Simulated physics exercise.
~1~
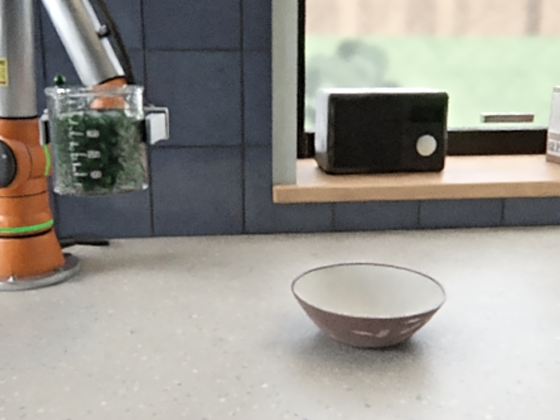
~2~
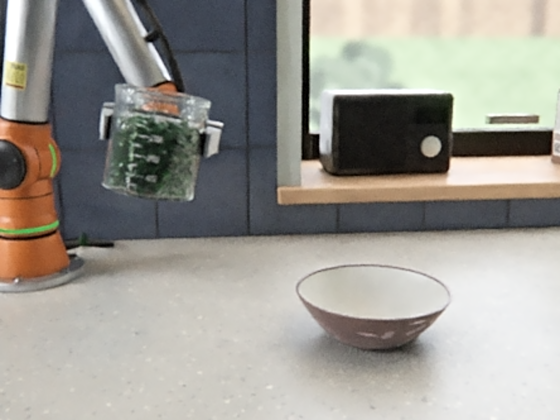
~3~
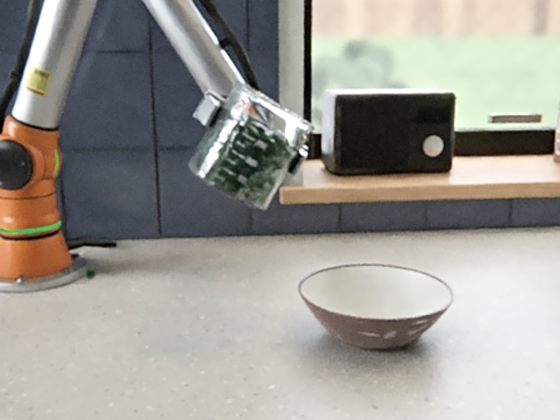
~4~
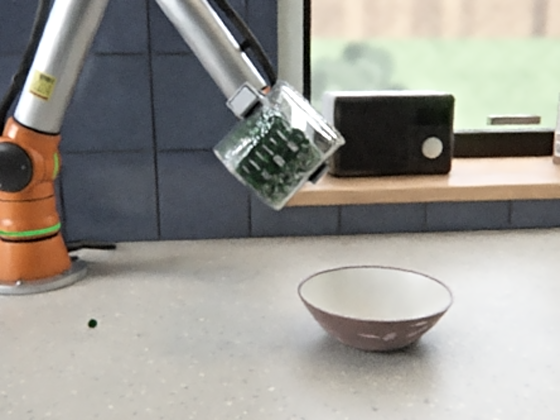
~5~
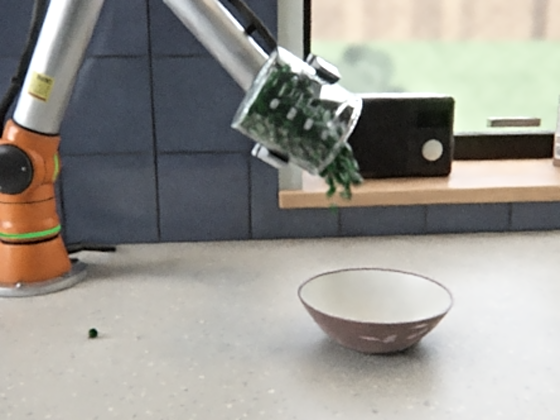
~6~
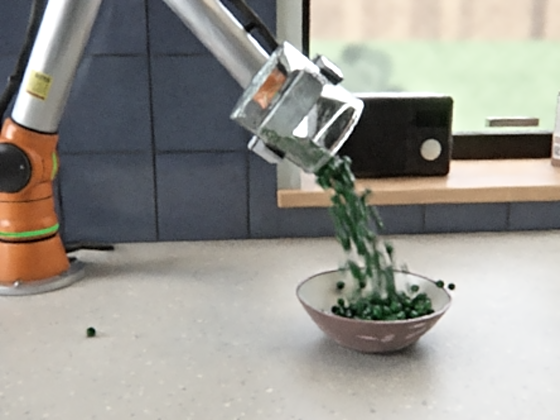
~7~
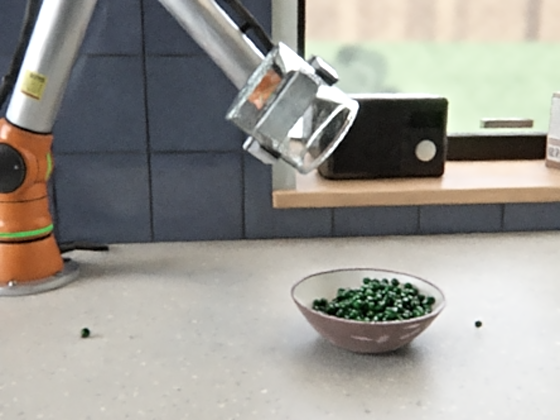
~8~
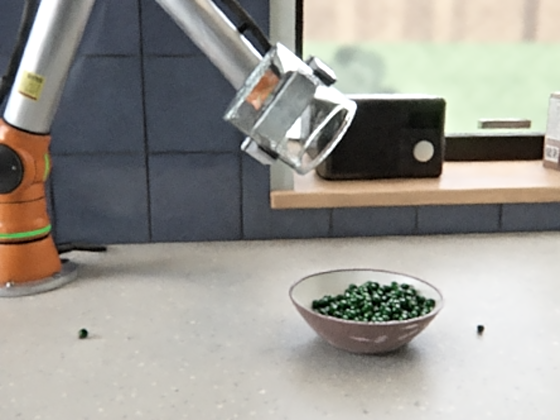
Robot arm moving a clear beaker right and tipping dark green beads into a bowl, leaving it empty and two beads on the counter.
